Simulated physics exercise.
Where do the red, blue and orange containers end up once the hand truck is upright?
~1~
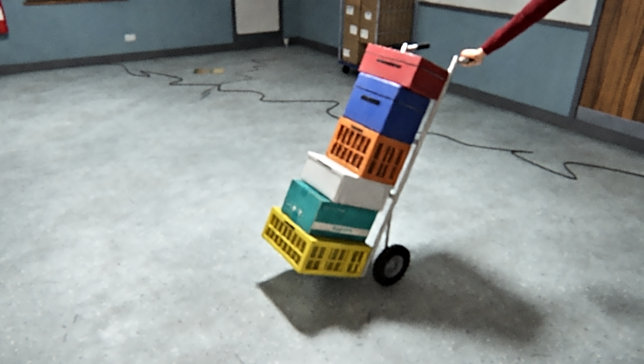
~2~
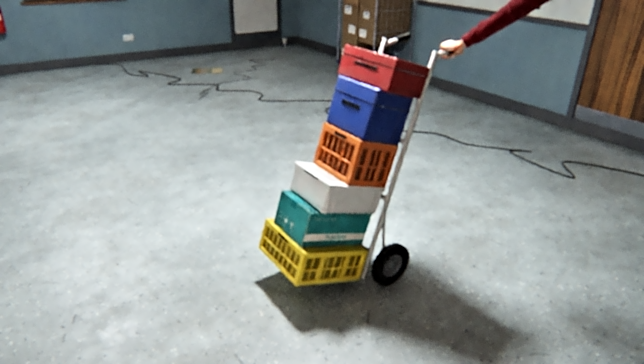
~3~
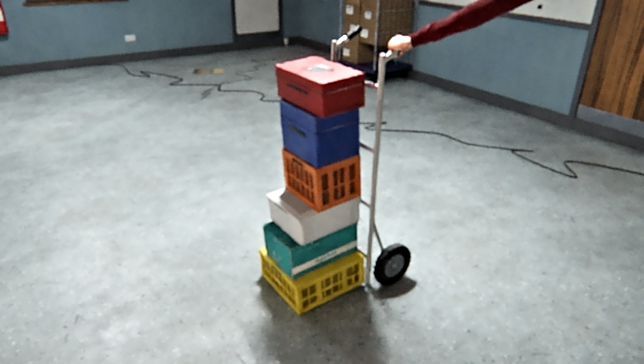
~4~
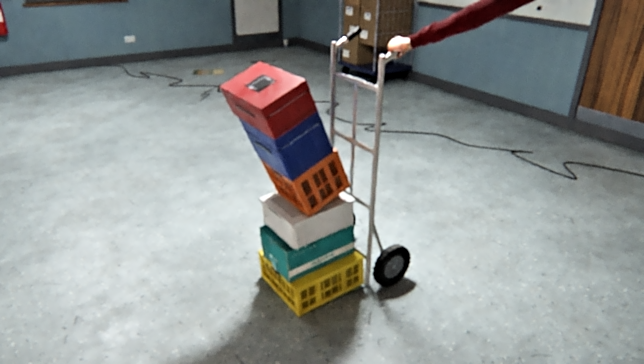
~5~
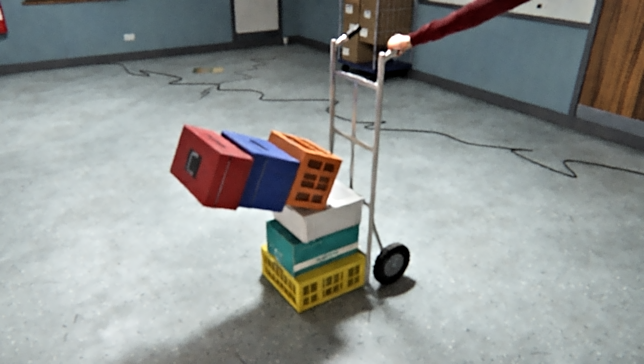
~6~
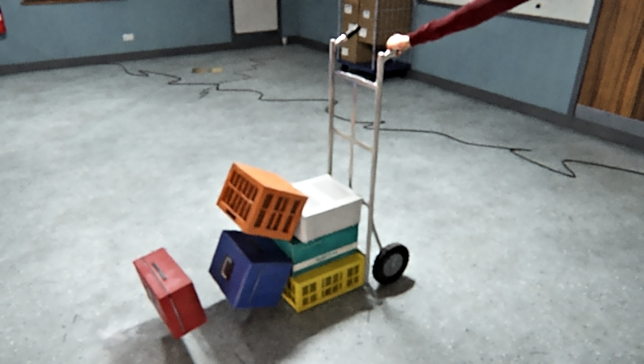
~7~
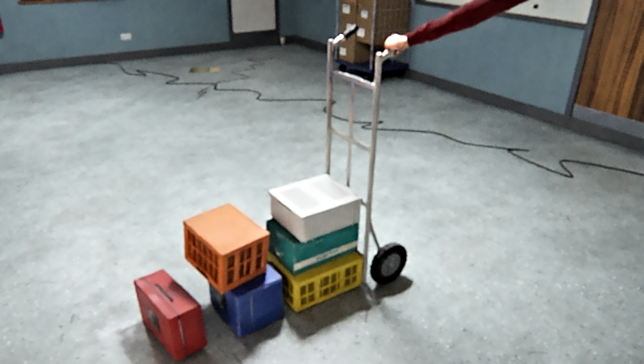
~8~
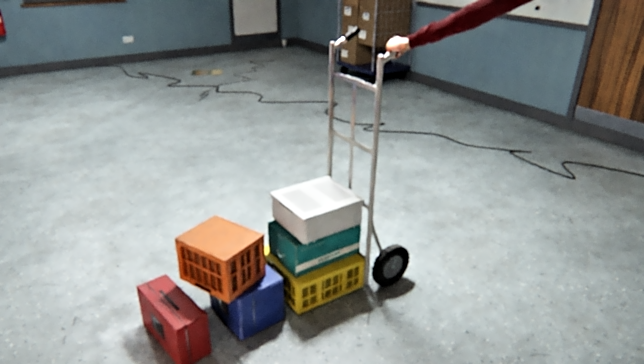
All three leave their places on the stack and end up to the left of it, with the red and blue boxes on the floor and the orange crate resting on top of the blue one.
